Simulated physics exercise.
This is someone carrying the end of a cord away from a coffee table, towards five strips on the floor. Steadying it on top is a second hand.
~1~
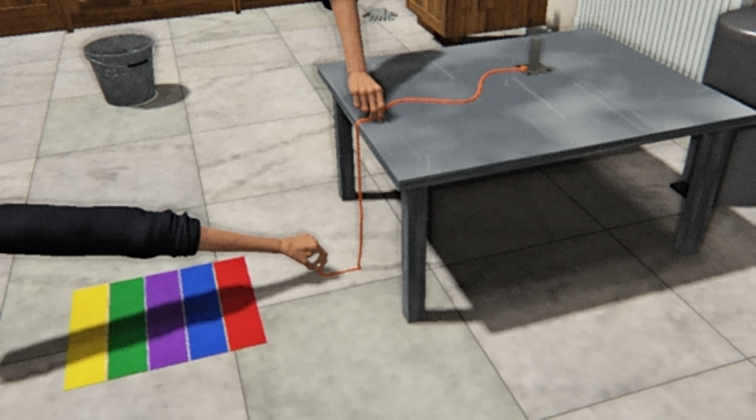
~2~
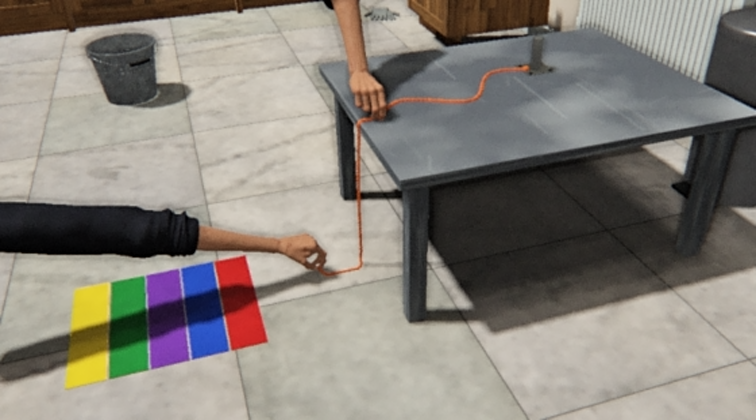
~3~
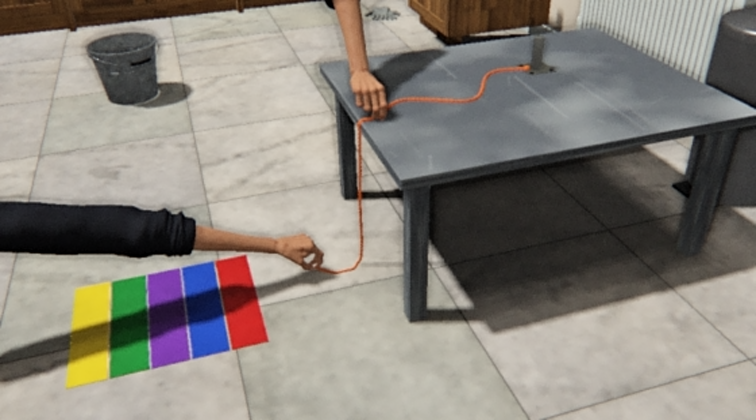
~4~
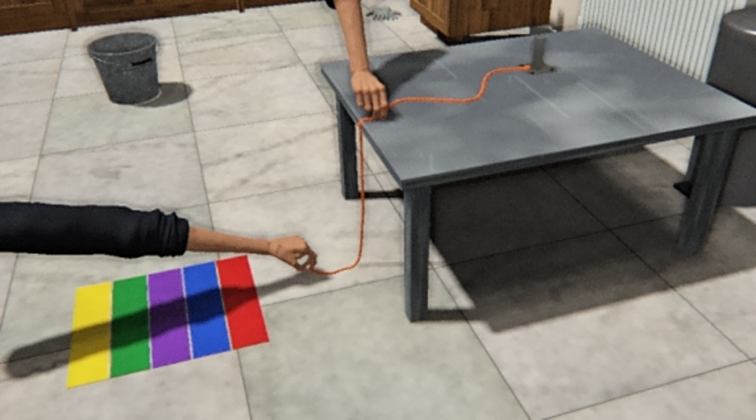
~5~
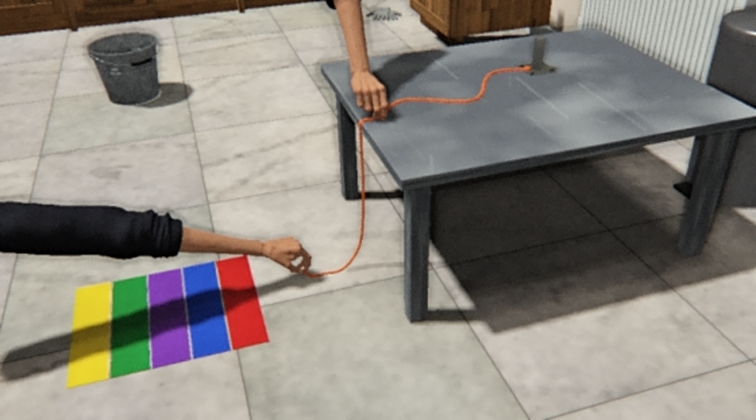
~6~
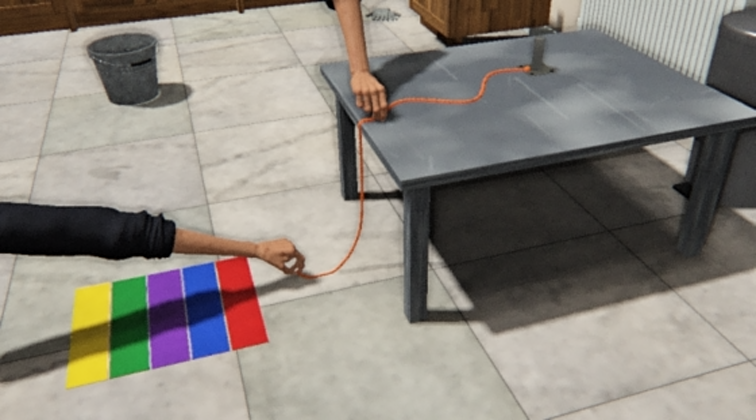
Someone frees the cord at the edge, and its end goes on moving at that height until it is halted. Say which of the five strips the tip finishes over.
Purple.
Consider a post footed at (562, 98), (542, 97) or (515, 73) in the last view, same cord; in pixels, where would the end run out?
Per try, approx.: (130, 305); (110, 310); (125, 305).
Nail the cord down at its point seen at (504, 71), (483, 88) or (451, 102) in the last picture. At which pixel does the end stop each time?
Try 1: (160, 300); try 2: (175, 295); try 3: (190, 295).
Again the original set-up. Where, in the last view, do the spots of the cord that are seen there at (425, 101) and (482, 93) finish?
Around (398, 106), then around (457, 90).
Early on, end near (216, 288); over blue.
Midway, end near (179, 296); over purple.
At the end of the slack, end near (157, 301); over purple. It gets as far as the purple strip.
